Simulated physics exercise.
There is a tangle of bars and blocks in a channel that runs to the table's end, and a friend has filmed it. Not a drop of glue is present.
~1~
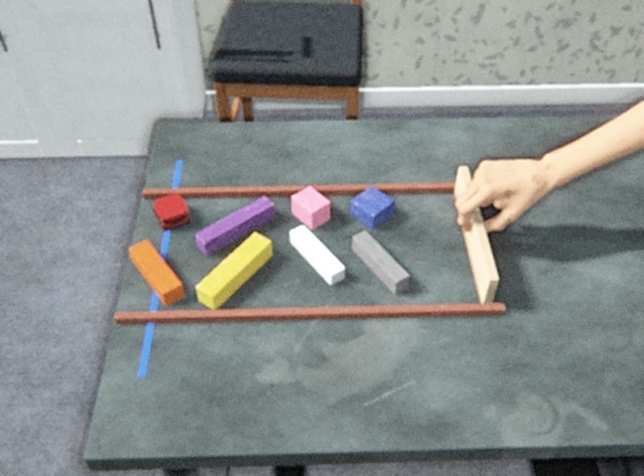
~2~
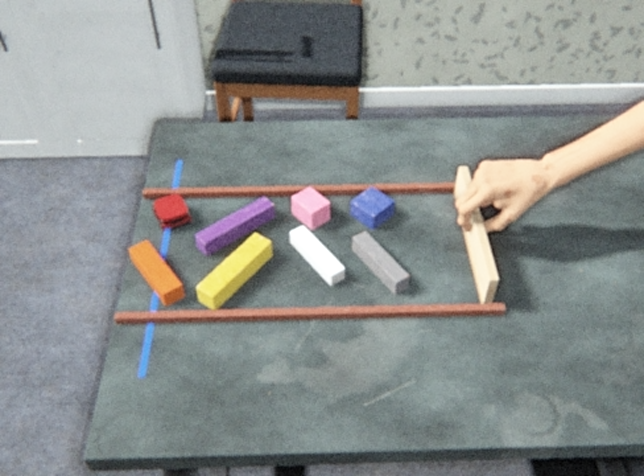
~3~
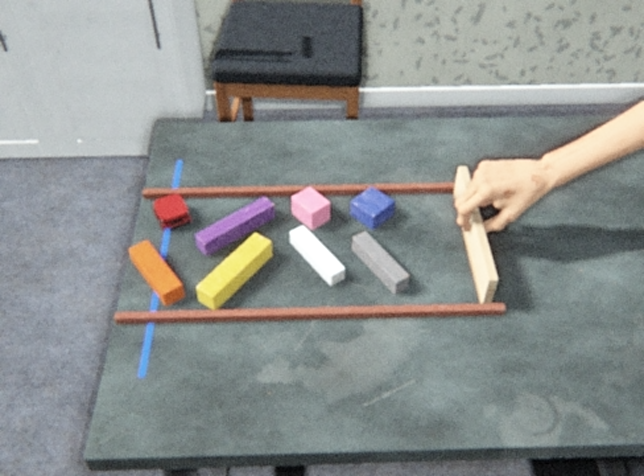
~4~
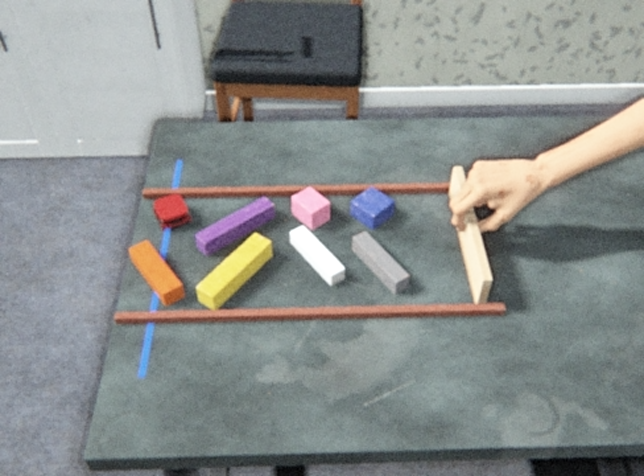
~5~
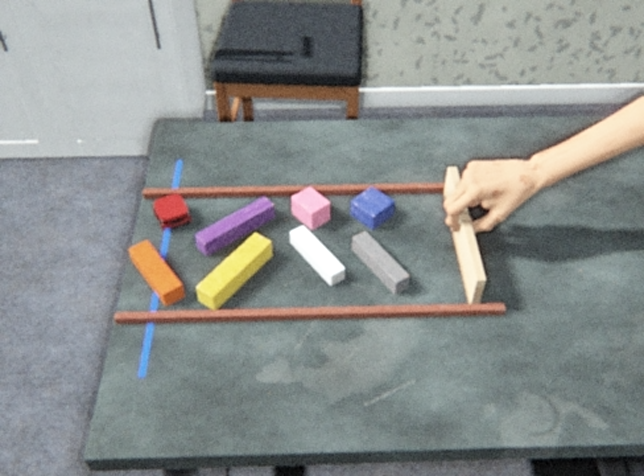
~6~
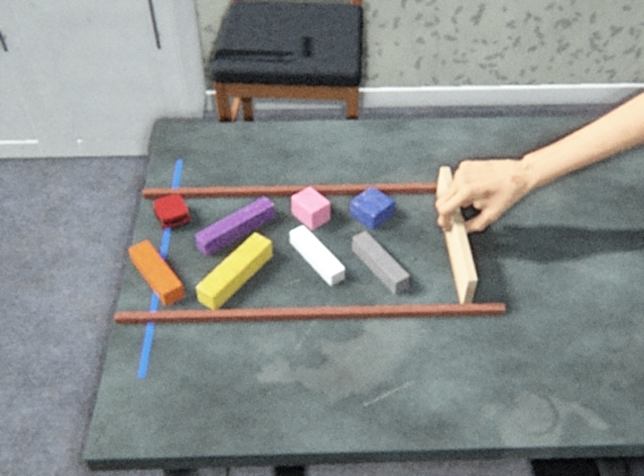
At the start, a hand holds a pale wooden board upright at the right of a channel between two reddish-brown rails, with coloured bars and blocks lying still near a blue tape line. After a brief pause, the hand slides the board slightly left, leaving a gap before the untouched pieces.
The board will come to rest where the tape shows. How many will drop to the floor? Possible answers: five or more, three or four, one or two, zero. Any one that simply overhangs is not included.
Dropped: Five or more.
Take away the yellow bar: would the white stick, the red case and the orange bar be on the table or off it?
The white stick stays put; the red case comes off; the orange bar comes off.
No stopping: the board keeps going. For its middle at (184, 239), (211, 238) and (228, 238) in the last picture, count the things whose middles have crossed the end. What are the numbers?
First 3, then 1, finally 0.
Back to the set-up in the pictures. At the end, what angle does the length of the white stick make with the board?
I'd say it's about 0° out of line.
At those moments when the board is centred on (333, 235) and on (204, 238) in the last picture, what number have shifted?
First position 5; second position 8.
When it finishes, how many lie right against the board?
Contact count: 2.
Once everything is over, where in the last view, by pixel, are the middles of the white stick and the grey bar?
One is at about (136, 256), the other at about (151, 266).
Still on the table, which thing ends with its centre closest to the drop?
That would be the white stick.
Early on, none off yet; orange bar at rest near (156, 273); red case at rest near (172, 213); purple bar at rest near (233, 226).
Finally, the number that fall off is five or more; lost, pink block, yellow bar, purple bar, red case and orange bar.
